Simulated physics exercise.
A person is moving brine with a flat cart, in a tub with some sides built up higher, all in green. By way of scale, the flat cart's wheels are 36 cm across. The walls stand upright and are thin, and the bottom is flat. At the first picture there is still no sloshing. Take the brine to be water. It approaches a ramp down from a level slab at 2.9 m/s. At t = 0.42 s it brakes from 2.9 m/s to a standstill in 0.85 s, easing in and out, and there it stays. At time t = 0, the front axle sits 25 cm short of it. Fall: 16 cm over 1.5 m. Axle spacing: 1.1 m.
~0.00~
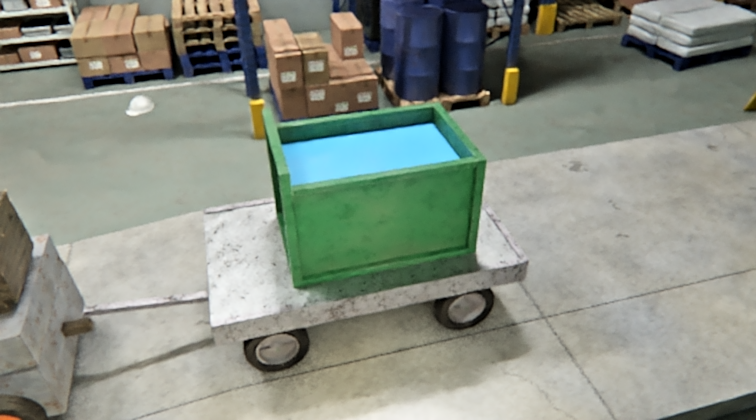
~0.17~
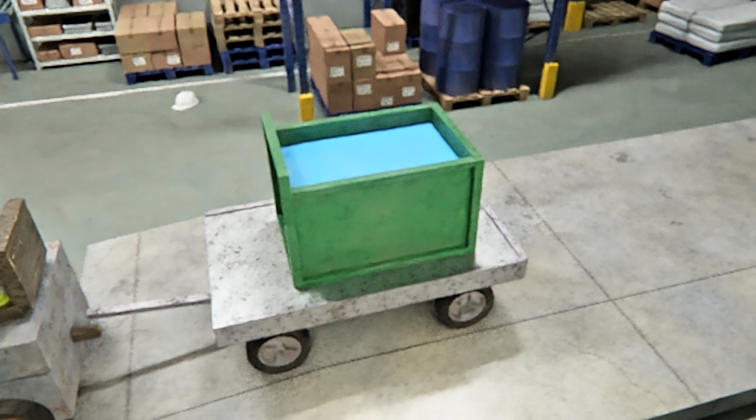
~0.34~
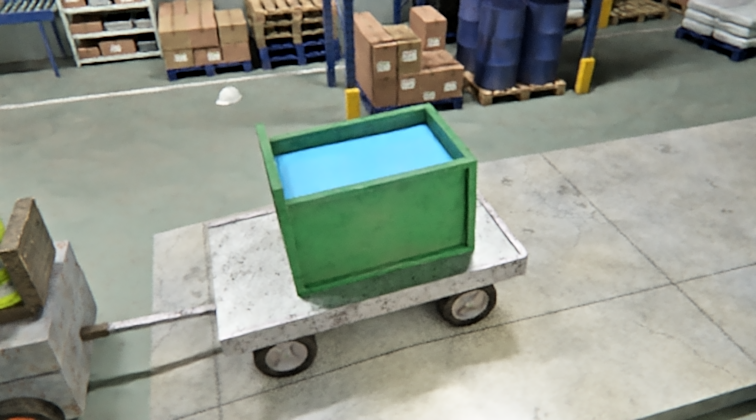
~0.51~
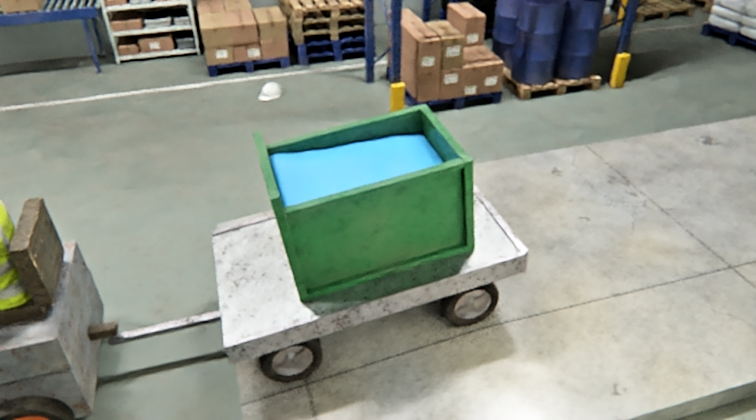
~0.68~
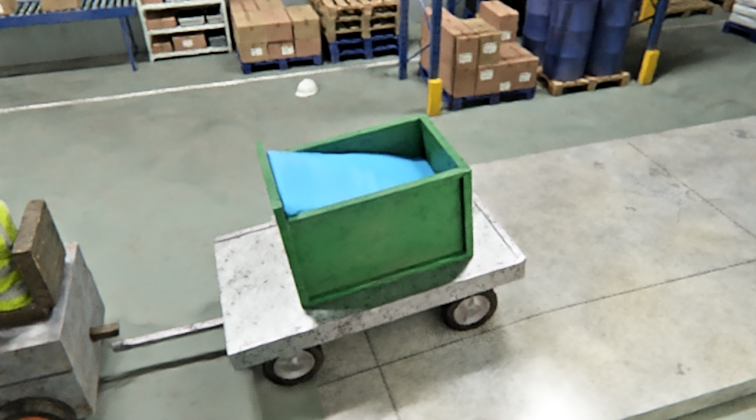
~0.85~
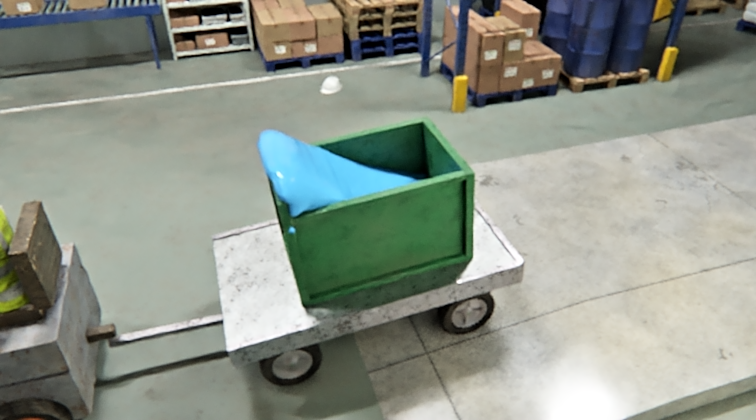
A flat grey cart carrying a green open-topped tub of blue liquid rolls left behind a towing vehicle, off the edge of a pale concrete slab, seen from above in a warehouse as the camera travels with it. Cardboard boxes, blue drums and a white hard hat sit behind, drifting right. The tub tips slightly nose down, then the liquid surges left, rising above the left wall as it sinks at the right.
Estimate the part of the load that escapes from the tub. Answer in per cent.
Roughly 19 per cent escapes.
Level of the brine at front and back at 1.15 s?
Roughly 76 cm in front and 12 cm behind.
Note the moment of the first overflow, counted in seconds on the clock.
First escape: Approx. 1.0 s.
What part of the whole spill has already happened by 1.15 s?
30 %.
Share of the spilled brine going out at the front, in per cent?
Close to 70 per cent goes that way.
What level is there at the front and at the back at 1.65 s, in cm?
I'd put it at about 32 cm in front and about 68 cm behind.
Then, 1.15 s in, the surface is 76 cm up at the front and 12 cm at the back; 5 per cent is out, over the front.
Then, 1.65 s in, the surface is 31 cm up at the front and 67 cm at the back; 15 per cent is out, over the front.
Then, 2.05 s in, the surface is 30 cm up at the front and 44 cm at the back; 15 per cent is out, over the front.
Then, 4.26 s in, 19 per cent is out, over the front, 51 of 274 litres.
